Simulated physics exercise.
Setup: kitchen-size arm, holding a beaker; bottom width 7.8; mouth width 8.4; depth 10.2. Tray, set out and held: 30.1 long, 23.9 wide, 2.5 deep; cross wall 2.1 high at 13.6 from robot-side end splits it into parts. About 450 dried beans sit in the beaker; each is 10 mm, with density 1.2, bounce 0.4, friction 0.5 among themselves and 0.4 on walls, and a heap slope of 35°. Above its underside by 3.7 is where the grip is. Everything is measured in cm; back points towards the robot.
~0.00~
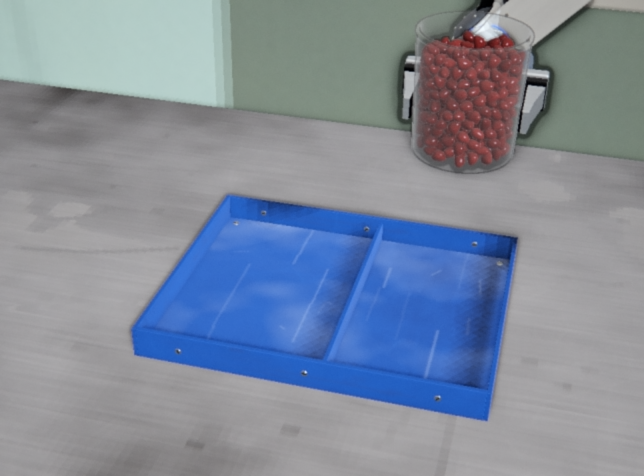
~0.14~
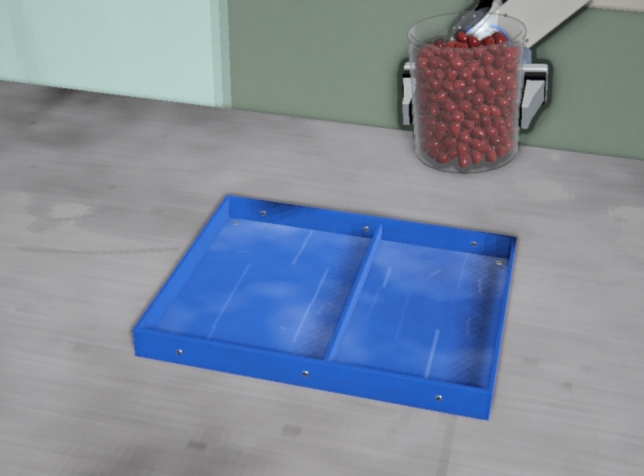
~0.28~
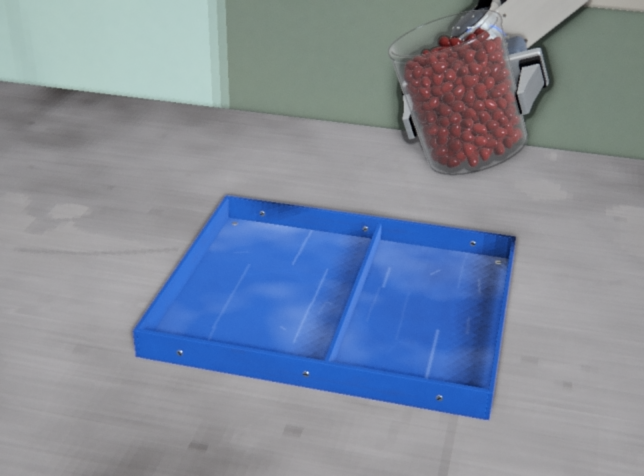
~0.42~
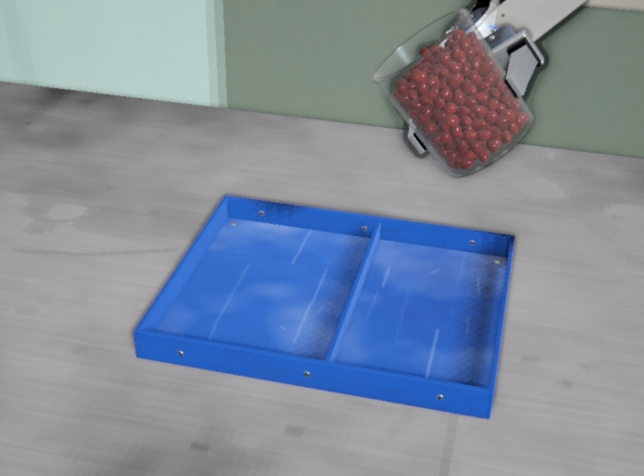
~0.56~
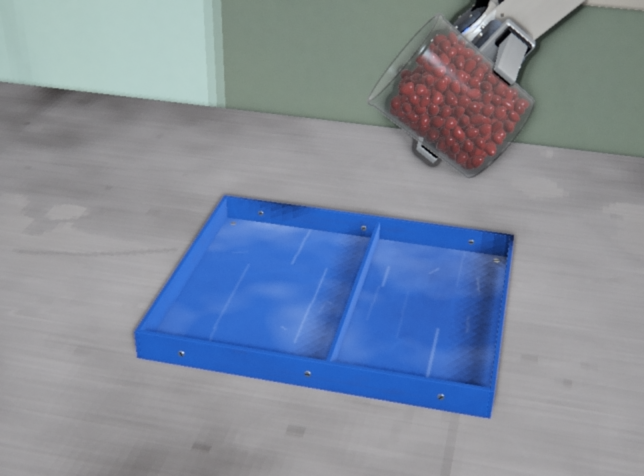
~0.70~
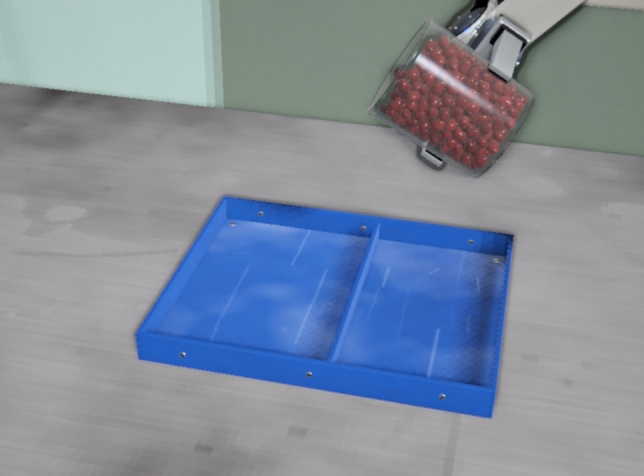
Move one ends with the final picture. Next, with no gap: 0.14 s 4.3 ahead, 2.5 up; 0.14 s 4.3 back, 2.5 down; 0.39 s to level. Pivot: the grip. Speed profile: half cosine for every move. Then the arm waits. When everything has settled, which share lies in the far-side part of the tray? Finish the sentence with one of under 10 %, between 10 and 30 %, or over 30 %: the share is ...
The share is between 10 and 30 %.
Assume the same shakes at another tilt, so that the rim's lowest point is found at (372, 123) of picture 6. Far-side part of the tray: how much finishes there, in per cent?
That comes to some 35 percent.
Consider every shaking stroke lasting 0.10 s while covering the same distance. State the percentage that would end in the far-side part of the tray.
That would give around 45 per cent.
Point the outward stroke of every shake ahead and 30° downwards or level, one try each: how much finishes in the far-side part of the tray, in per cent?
Near 5 and 15 percent respectively.
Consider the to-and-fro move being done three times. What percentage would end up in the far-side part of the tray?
Probably about 40 in a hundred.
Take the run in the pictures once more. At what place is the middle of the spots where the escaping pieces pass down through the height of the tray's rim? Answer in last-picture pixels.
Close to pixel (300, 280).
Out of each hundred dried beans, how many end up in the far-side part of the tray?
I'd guess near 20 per cent.
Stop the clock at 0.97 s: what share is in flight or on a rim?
About 16 %.
After 0.97 s, tilted 60° forward, highest piece 25 above the table; 379 in the beaker, 74 in flight or on a rim.
After 1.24 s, tilted 16° forward, highest piece 27 above the table; 354 in the beaker, 89 in the far-side part, 7 in the robot-side part, 1 on the table or floor, 2 in flight or on a rim.
After 1.57 s, level, highest piece 27 above the table; 354 in the beaker, 90 in the far-side part, 7 in the robot-side part, 2 on the table or floor.
After 2.62 s, level, highest piece 27 above the table; 354 in the beaker, 90 in the far-side part, 7 in the robot-side part, 2 on the table or floor.
At rest, 354 in the beaker, 90 in the far-side part, 7 in the robot-side part, 2 on the table or floor. That is 20 % in the far-side part of the tray.
